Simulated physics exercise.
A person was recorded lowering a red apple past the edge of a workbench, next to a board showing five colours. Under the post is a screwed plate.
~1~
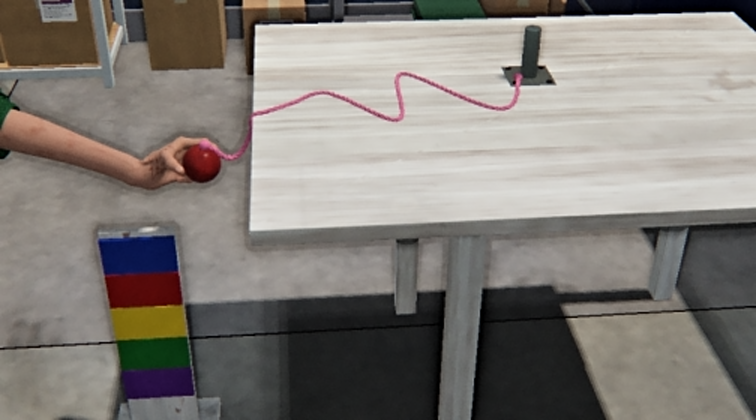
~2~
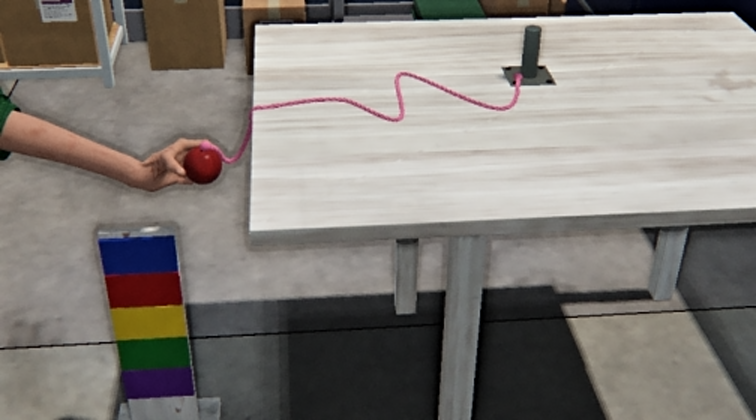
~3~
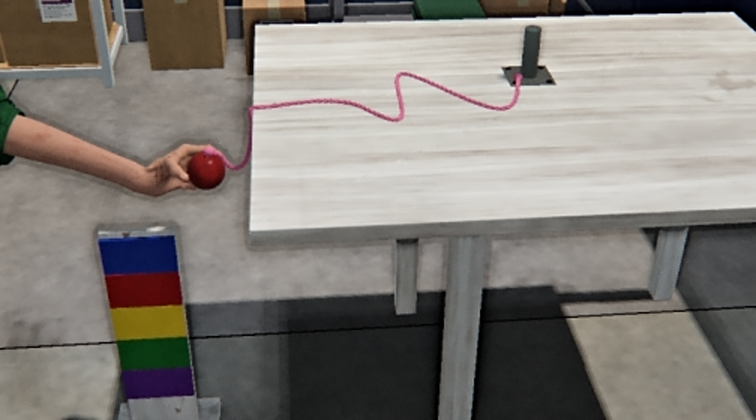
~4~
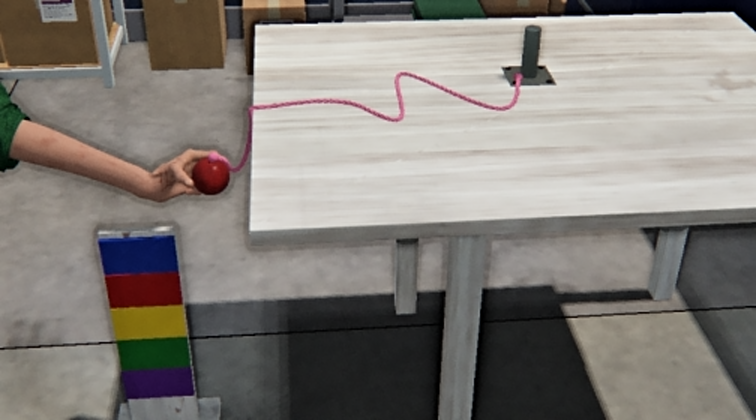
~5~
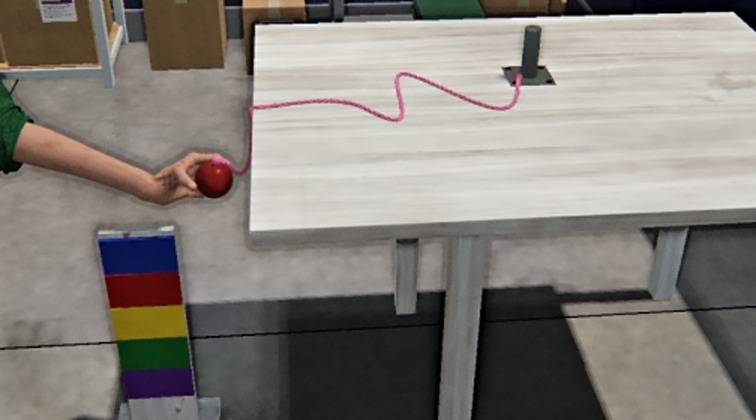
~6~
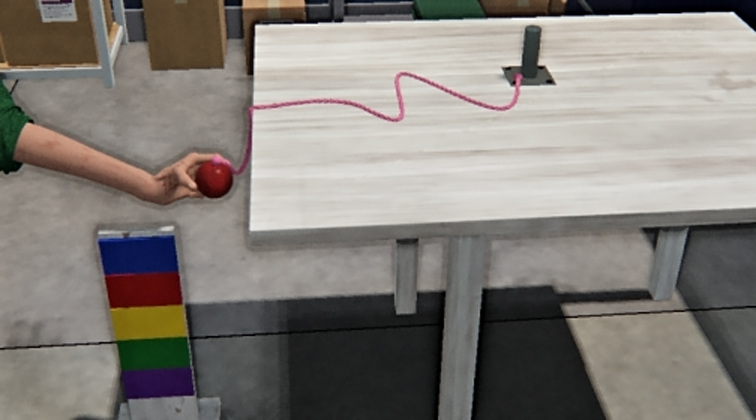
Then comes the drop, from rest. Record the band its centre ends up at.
Centre ends at purple.
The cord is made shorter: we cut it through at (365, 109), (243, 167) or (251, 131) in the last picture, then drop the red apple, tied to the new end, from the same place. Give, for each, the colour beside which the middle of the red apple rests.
Try 1 - no band; try 2 - green; try 3 - yellow.
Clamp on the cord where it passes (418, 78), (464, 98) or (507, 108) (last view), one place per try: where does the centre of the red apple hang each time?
It would sit near (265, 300) the first time, (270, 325) the second and (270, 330) the third.
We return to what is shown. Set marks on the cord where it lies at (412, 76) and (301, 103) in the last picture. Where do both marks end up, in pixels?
One finishes at (332, 98) and the other at (262, 238).
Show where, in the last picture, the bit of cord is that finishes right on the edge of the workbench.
Near pixel (401, 103).
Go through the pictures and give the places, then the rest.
The first picture shows red apple (202, 164); blue (139, 258); red (144, 292); yellow (149, 324); green (154, 355); purple (159, 384).
The second picture shows red apple (202, 165); cord through (516, 98) (441, 88) (399, 94) (360, 106) (264, 108).
The third picture shows red apple (206, 171).
The fourth picture shows red apple (211, 176); cord through (516, 98) (441, 88) (399, 94) (360, 106) (260, 108).
The fifth picture shows red apple (214, 179).
The sixth picture shows red apple (214, 179); cord through (516, 98) (441, 88) (399, 94) (360, 106) (260, 108).
Soon after, apple near (262, 341); level with green.
After that, apple near (278, 355); level with purple.
In the end, apple near (271, 361); level with purple. Its middle rests at the purple band.
